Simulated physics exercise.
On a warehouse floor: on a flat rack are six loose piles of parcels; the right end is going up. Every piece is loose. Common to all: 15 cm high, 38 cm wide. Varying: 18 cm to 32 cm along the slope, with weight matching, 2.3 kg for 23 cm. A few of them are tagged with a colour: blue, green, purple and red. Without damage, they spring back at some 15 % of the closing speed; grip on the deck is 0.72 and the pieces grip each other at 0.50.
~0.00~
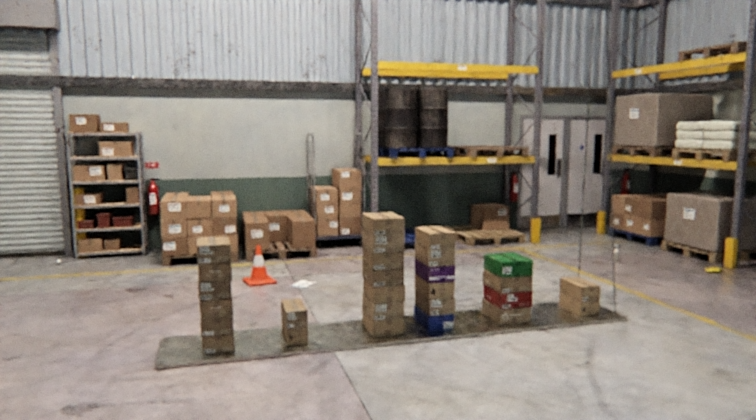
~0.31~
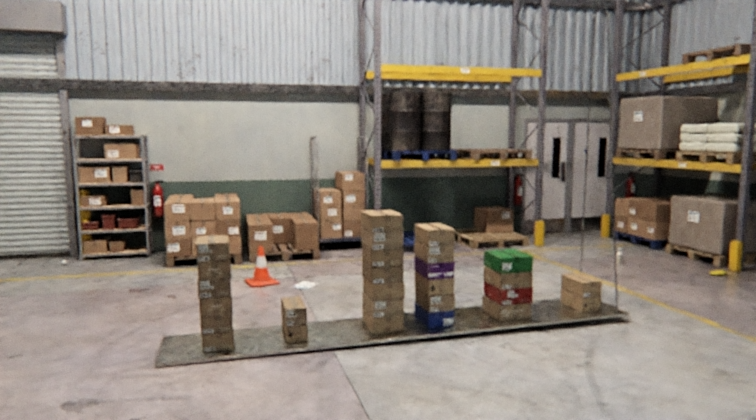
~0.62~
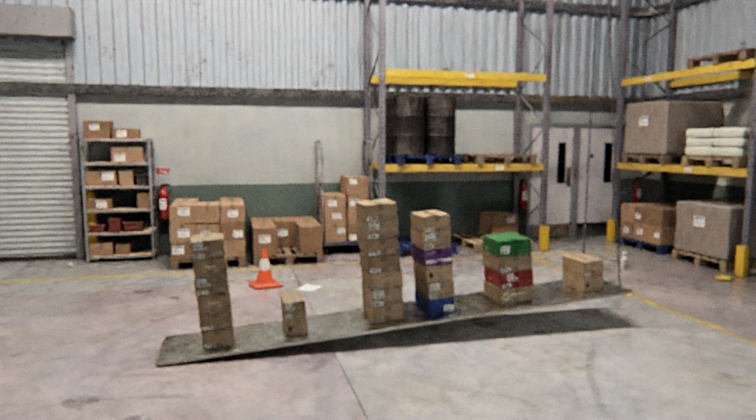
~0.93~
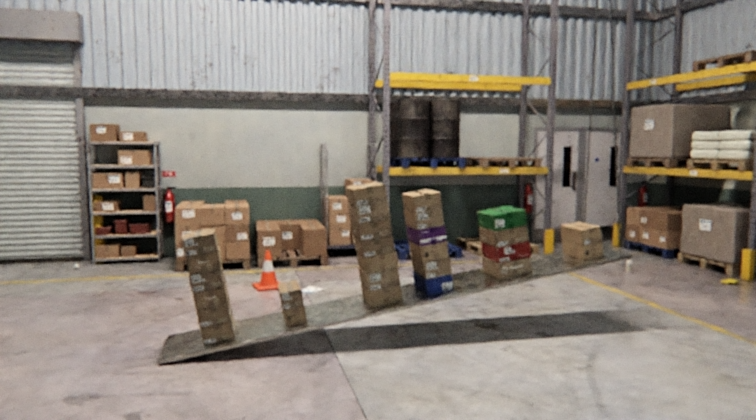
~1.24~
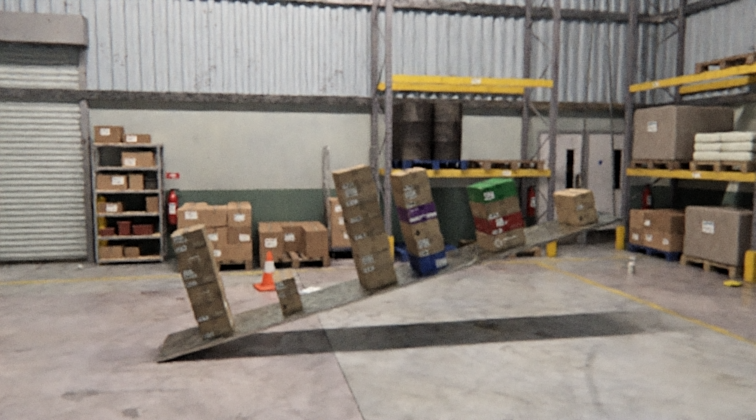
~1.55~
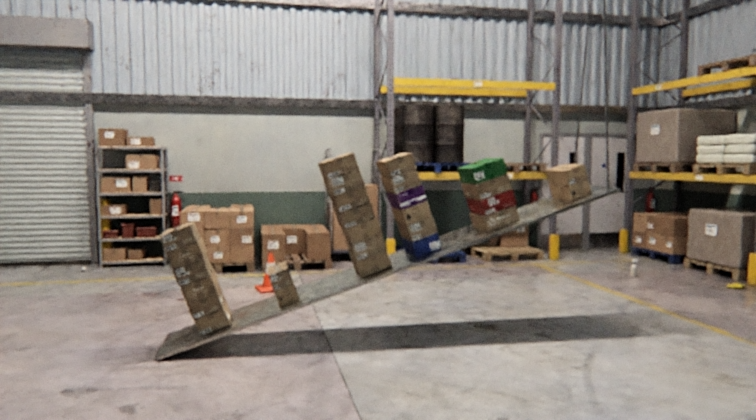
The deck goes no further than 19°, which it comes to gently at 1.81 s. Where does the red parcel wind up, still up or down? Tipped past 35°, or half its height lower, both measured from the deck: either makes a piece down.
Once all is still, the red parcel is still up.
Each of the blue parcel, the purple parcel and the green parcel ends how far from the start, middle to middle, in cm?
Moved: Blue 90, purple 120, green 105.
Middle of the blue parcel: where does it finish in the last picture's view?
I'd say its middle settles close to (378, 245).
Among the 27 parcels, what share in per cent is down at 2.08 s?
0 percent by then.
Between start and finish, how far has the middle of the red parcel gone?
Roughly 104 cm.
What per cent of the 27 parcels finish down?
Close to 80 per cent of them.
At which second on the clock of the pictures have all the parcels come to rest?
That is at about 3.0 s.
By 1.76 s, slope 19°; none of the 27 parcels down, 19 disturbed; red parcel unmoved; purple parcel tilted 6°.
By 2.08 s, slope 19°; none of the 27 parcels down, 19 disturbed; red parcel unmoved; purple parcel tilted 34°.
By 2.36 s, slope 19°; 18 of the 27 parcels down; red parcel unmoved; blue parcel on its side.
By 2.78 s, slope 19°; 20 of the 27 parcels down; red parcel unmoved; blue parcel upside down.
When it is over (3.4 s), slope 19°; 21 of the 27 parcels down; red parcel unmoved; blue parcel upside down; purple parcel tilted 36°, 16 cm lower. In pixels of the last frame, middles, red parcel near (488, 195), blue parcel near (378, 245).
